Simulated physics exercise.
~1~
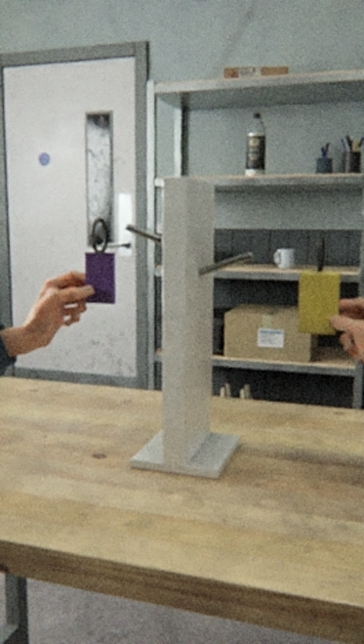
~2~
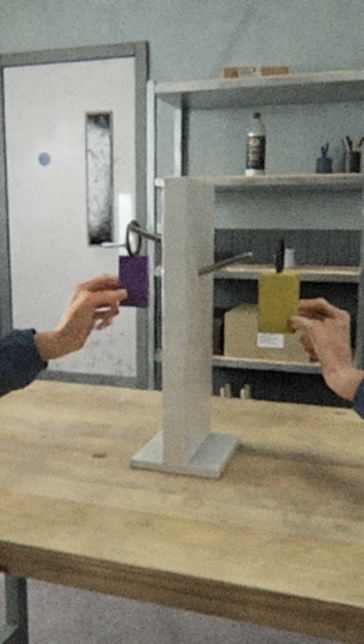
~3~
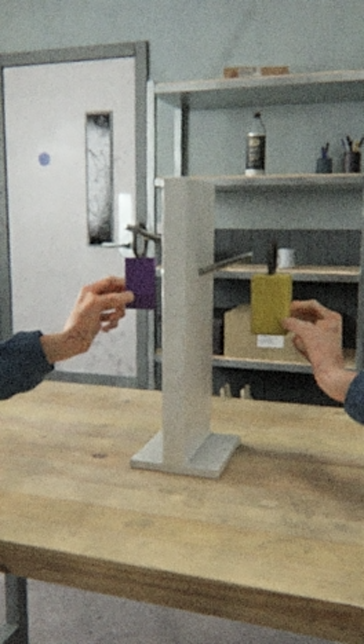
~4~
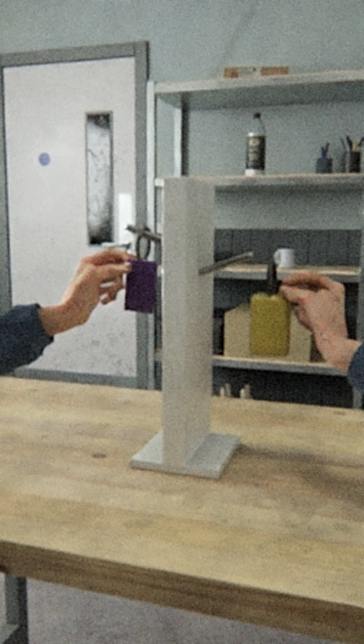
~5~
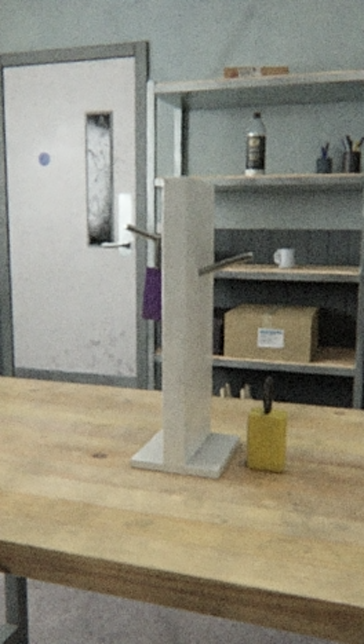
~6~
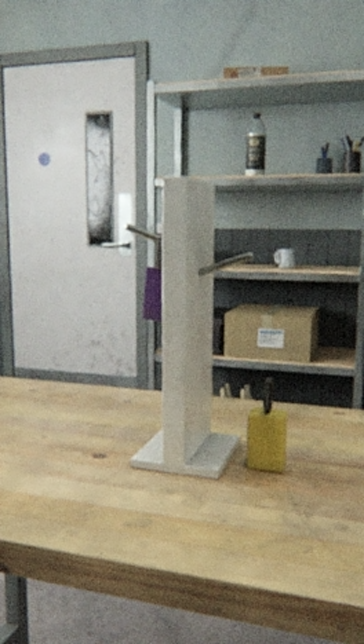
Two hands release a purple tag, which stays hanging, and a yellow pouch, which drops.
